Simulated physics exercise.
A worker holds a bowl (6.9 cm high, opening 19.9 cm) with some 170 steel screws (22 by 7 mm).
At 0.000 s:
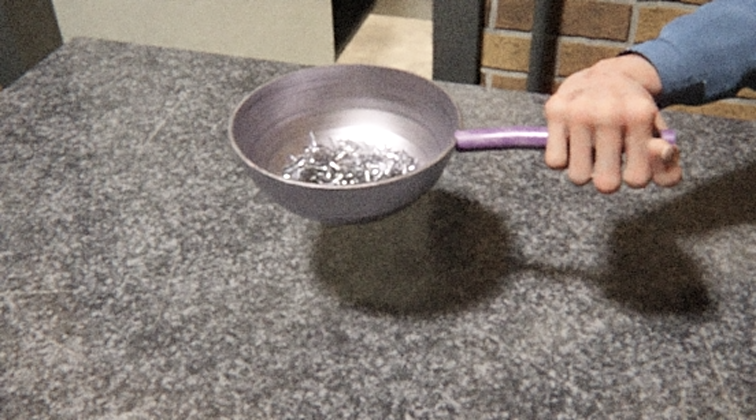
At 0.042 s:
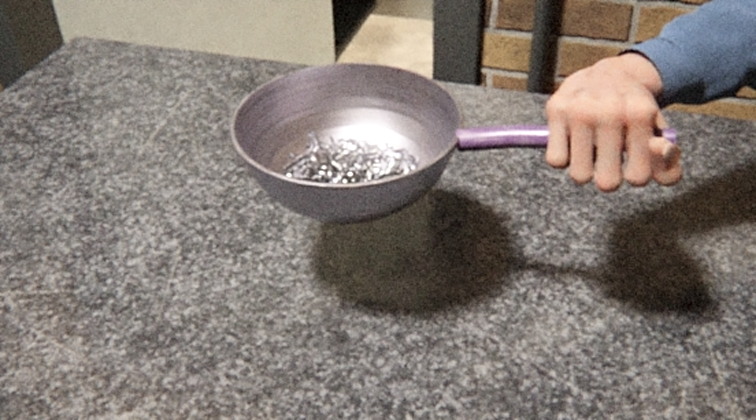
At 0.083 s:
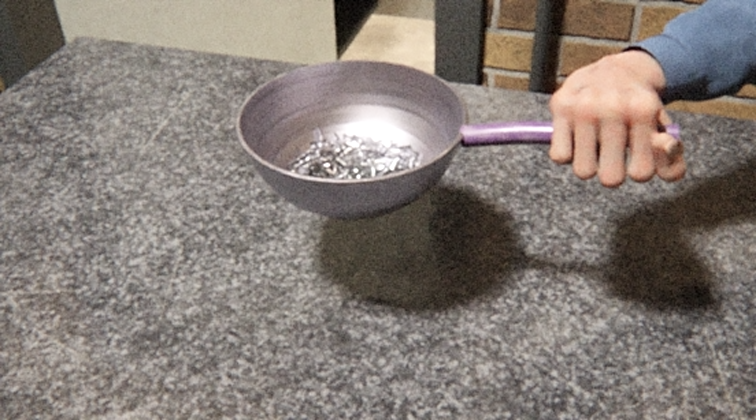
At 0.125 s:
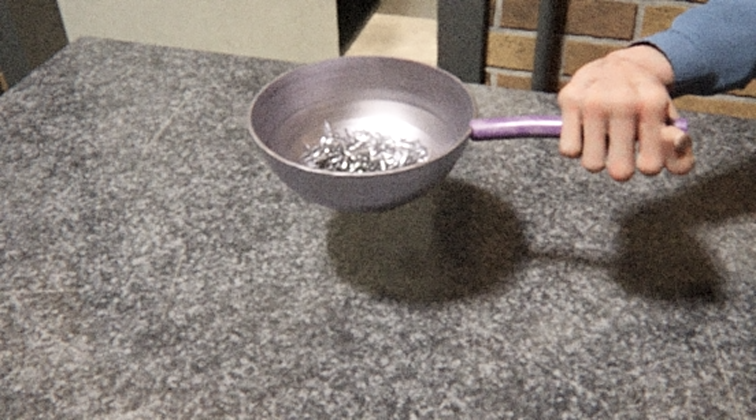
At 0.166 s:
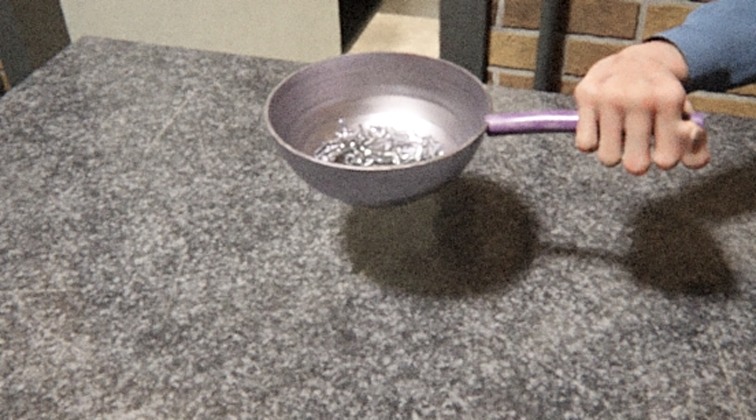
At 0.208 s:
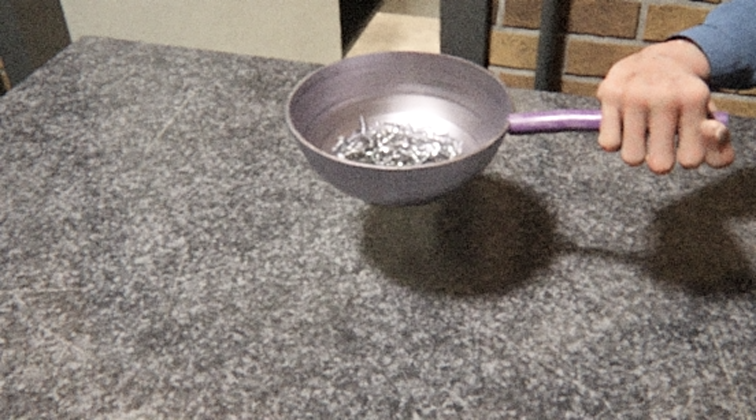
A hand gripping the purple handle of a pan-like bowl of small steel screws, moving it slightly right above a speckled gray surface.
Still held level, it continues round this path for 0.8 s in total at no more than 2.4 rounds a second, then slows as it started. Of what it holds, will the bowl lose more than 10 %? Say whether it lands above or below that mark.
The share lands below the mark.
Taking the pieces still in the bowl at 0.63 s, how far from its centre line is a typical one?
5.0 cm, give or take.
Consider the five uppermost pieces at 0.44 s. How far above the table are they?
I'd put it at some 14 cm.
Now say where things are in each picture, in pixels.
The first frame shows bowl at (350, 195); tilt 0 degrees; moved 0.0 cm; top of the load at (333, 144).
The second frame shows bowl at (351, 194); tilt 0 degrees; moved 0.2 cm; top of the load at (334, 143).
The third frame shows bowl at (356, 189); tilt 0 degrees; moved 0.8 cm; top of the load at (339, 140).
The fourth frame shows bowl at (366, 183); tilt 0 degrees; moved 1.8 cm; top of the load at (348, 135).
The fifth frame shows bowl at (381, 177); tilt 0 degrees; moved 3.1 cm; top of the load at (405, 130).
The sixth frame shows bowl at (400, 176); tilt 0 degrees; moved 4.6 cm; top of the load at (422, 127). Its speed is now 0.49 m/s.
Then, at 0.44 s, bowl 100 %; middle of the pieces not yet landed near (408, 198).
After 0.63 s, bowl 100 %; middle of the pieces not yet landed near (360, 161).
After 0.81 s, bowl 100 %; middle of the pieces not yet landed near (418, 164).
After 0.98 s, bowl 100 %; middle of the pieces not yet landed near (422, 170).
At rest (1.3 s), bowl 100 %.
